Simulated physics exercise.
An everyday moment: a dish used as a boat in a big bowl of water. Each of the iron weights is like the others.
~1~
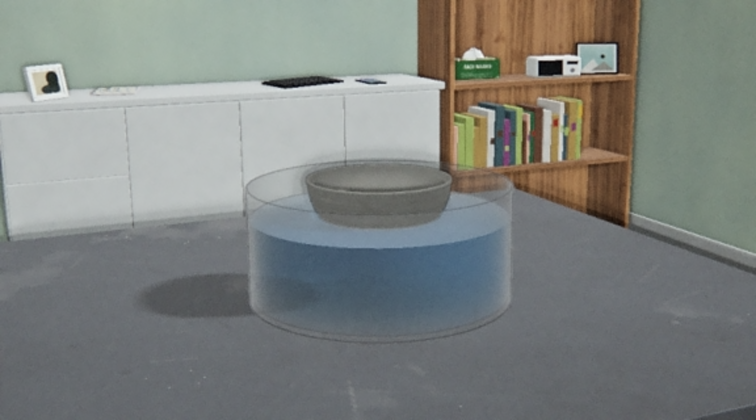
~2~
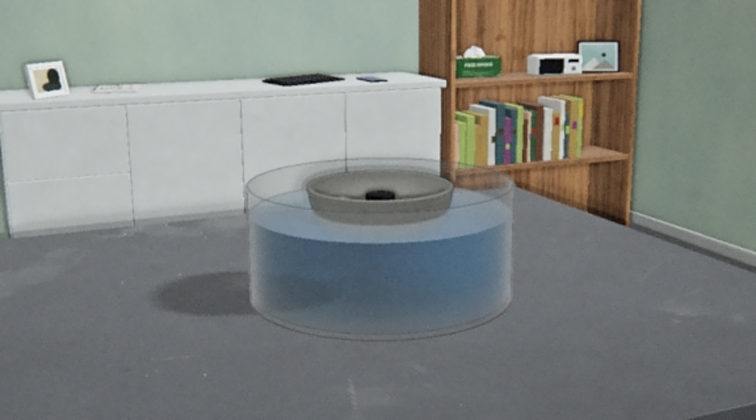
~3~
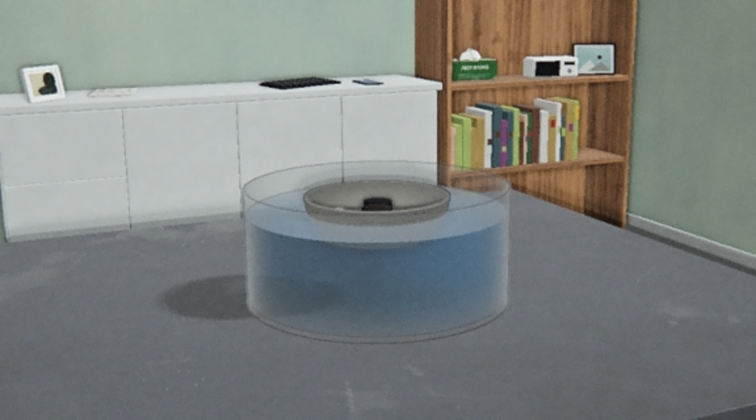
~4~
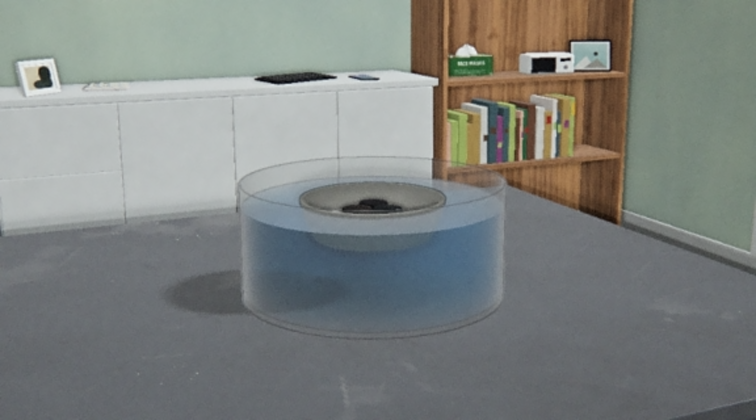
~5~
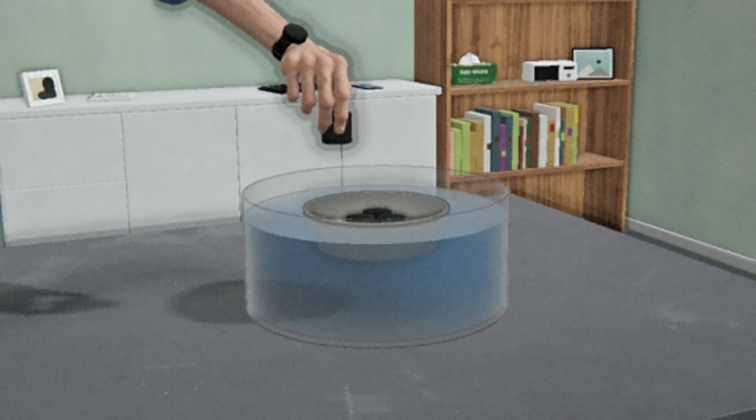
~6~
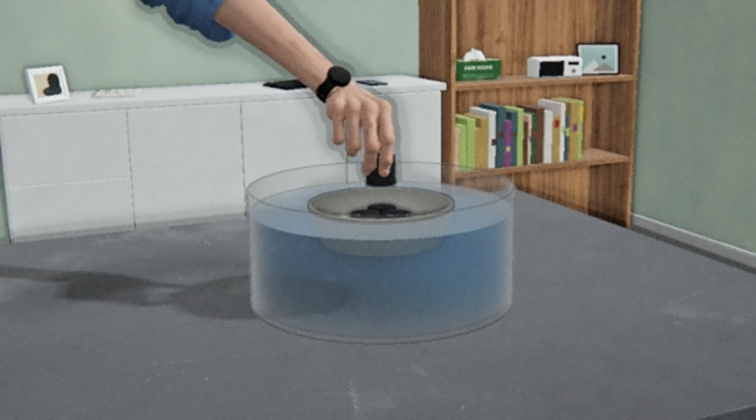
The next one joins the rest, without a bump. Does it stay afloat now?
My guess is it gets overloaded and drops.
A moment on, the iron weight is in and the dish dips.
Further on, water pours in over its edge.
When it is over, the dish lies on the bottom with its load.
